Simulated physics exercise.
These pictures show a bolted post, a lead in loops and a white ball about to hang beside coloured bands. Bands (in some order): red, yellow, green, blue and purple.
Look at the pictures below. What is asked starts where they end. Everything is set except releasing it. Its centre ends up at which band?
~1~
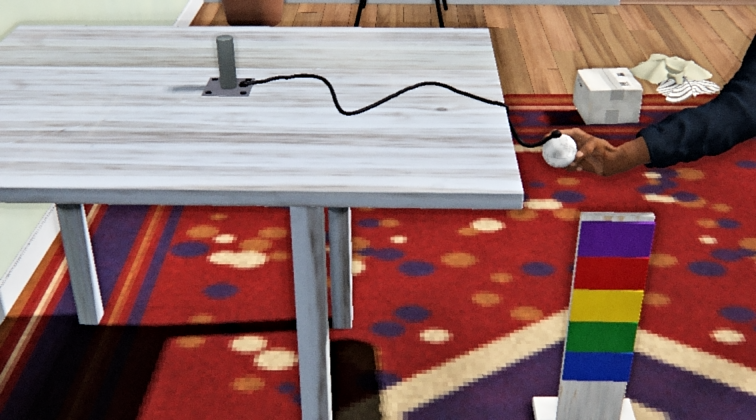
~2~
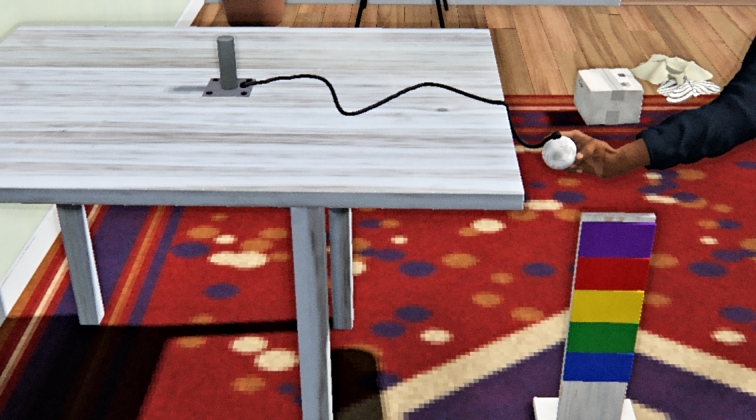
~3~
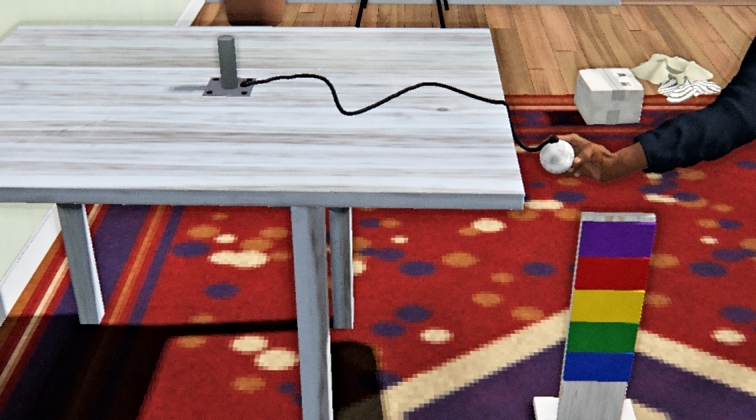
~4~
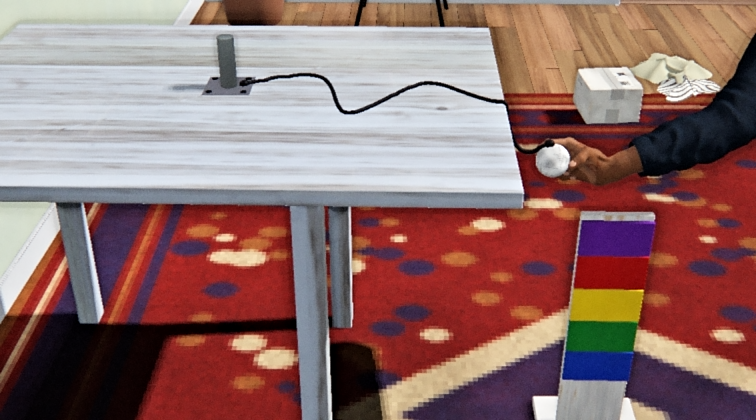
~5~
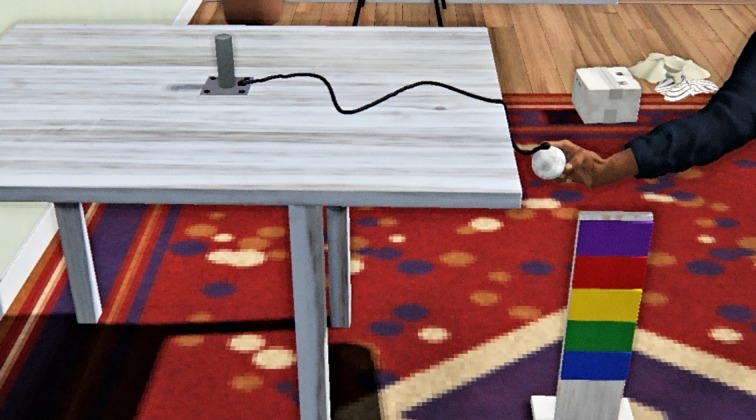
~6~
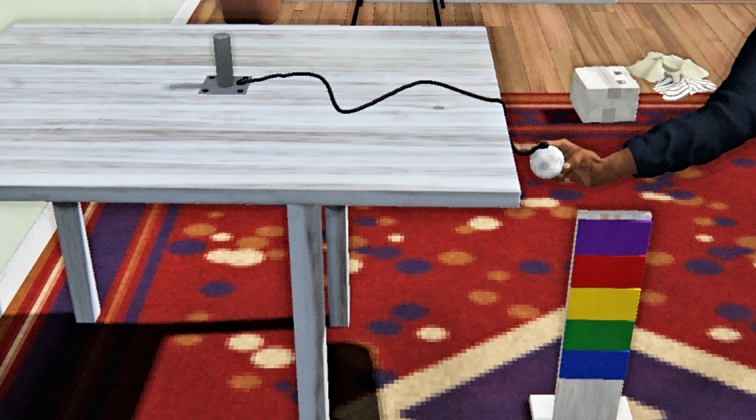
At the yellow one.
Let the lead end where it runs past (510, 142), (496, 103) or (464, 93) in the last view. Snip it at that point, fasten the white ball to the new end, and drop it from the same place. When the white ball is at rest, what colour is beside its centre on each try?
Red; purple; above them all.
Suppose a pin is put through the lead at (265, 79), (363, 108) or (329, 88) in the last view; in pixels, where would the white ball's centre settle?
Per try (px, approx.): (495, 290); (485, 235); (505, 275).
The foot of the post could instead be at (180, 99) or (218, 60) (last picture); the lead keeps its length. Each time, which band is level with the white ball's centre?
In turn, red and then red.
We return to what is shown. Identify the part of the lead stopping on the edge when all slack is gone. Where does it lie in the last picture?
About (405, 87).
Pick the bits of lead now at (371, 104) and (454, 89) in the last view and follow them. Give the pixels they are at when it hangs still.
End positions: About (453, 100) and about (500, 165).
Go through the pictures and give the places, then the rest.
The first picture shows white ball (559, 151); purple (616, 241); red (611, 275); yellow (607, 307); green (602, 338); blue (598, 368).
The second picture shows white ball (559, 153); lead through (282, 78) (333, 91) (370, 108) (430, 85) (496, 103).
The third picture shows white ball (557, 157).
The fourth picture shows white ball (553, 161); lead through (281, 77) (332, 90) (370, 107) (429, 83) (496, 102).
The fifth picture shows white ball (548, 163).
The sixth picture shows white ball (547, 162); lead through (278, 76) (329, 89) (367, 106) (426, 82) (493, 101).
Soon after, ball near (466, 284); level with yellow.
After that, ball near (513, 296); level with yellow.
In the end, ball near (494, 295); level with yellow. The lead holds its middle at yellow.
